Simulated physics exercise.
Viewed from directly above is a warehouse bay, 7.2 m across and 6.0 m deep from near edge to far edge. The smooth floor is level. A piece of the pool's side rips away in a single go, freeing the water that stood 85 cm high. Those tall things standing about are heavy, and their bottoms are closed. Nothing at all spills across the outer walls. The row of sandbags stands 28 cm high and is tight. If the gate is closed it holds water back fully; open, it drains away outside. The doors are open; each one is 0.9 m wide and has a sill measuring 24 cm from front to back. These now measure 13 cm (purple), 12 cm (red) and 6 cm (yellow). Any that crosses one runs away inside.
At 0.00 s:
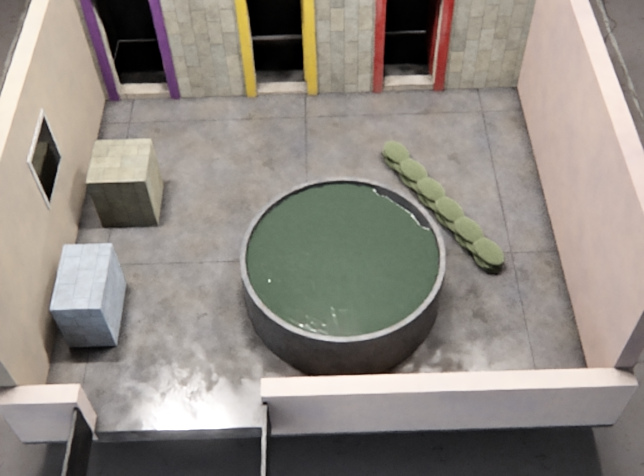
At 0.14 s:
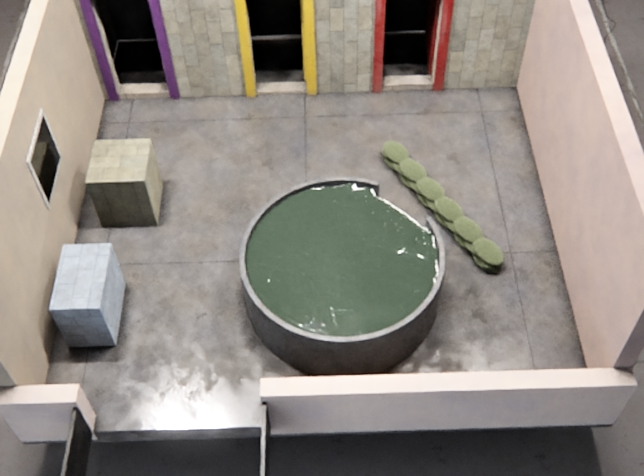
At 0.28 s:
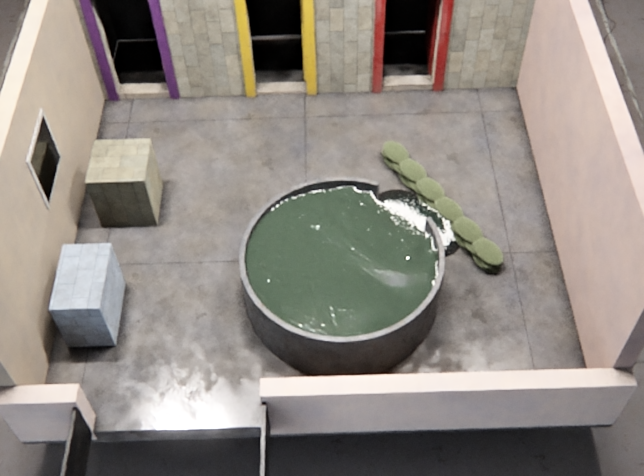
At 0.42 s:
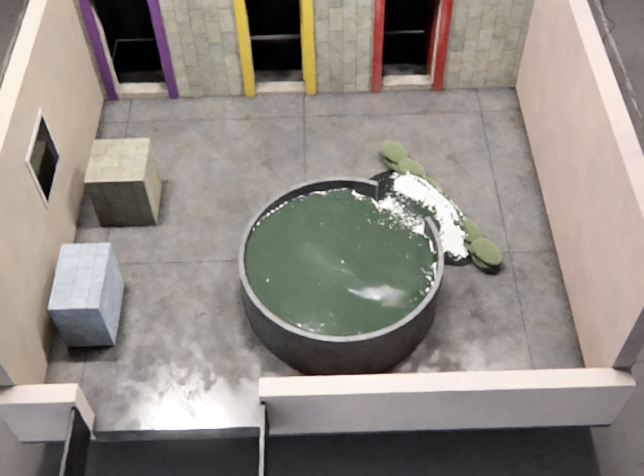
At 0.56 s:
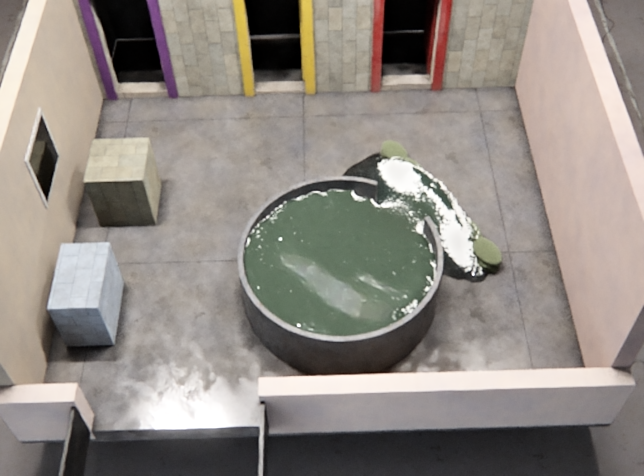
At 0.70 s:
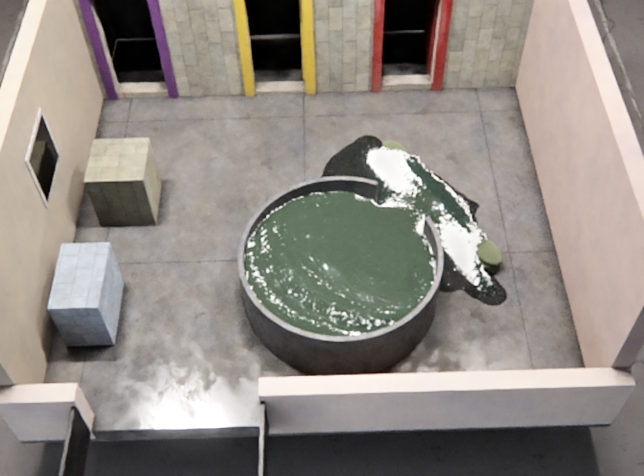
In this clip, a round pool of green water stands still in a walled bay, then its far right side opens and foaming water pours out over a row of green discs, spreading across the grey floor in a dark patch.
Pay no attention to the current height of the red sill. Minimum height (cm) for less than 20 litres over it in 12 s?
Around 12 cm.
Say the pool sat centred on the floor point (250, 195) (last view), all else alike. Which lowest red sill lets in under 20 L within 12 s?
Near 26 cm.
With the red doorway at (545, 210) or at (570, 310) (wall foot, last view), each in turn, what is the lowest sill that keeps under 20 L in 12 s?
In turn: About 15 cm, about 9.5 cm.
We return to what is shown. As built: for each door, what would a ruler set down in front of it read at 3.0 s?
Purple door: 10 cm; red door: 14 cm; yellow door: 15 cm.
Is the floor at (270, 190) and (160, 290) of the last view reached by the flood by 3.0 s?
Spot one: Awash, spot two: Bone dry.
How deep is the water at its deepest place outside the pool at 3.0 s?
46 cm.
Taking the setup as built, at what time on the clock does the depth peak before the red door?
The level tops out near 2.0 seconds.
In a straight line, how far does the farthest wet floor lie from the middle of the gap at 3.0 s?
Around 5.8 m out.
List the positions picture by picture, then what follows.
In the first picture, the pool at (342, 256) is whole and still, 85 cm deep; the red door at (411, 44) is dry.
In the second picture, water pours out on the far side and has run 0.3 m, to a hidden place; about 11 cm deep outside, 85 cm at the back.
In the third picture, the front is at (417, 199), 0.8 m from the gap on the far side; 0.8 m2 of floor is wet, 85 cm left at the back.
In the fourth picture, water pours out on the far side and has run 1.1 m, to (395, 177); about 17 cm deep outside, 85 cm at the back.
In the fifth picture, the gap is on the far side, the front 1.4 m out at (378, 157); the back of the pool holds 85 cm.
In the sixth picture, the front is at (362, 142), 1.8 m from the gap on the far side; 3.2 m2 of floor is wet, 83 cm left at the back; 1.4 m in a straight line remain to the red door at (410, 44).
After 1.4 s water covers 40 % of the floor, deepest (65 cm) near (431, 219); it has not reached the red door.
After 3.0 s water covers 65 % of the floor, deepest (46 cm) near (431, 219); 14 cm at the red door, 9 litres in over its 12 cm sill.
After 12.0 s water covers 95 % of the floor, deepest (16 cm) near (378, 160); 13 cm at the red door, 19 litres in over its 12 cm sill.
At the red door as built, the water arrived by 1.5 s and peaked near 18 cm at 2.0 s.
Run again over the same 12 s with other heights there, 41 litres in over 10 cm, 10 litres over 13.5 cm. The limit of 20 litres is kept from about 12 cm up.
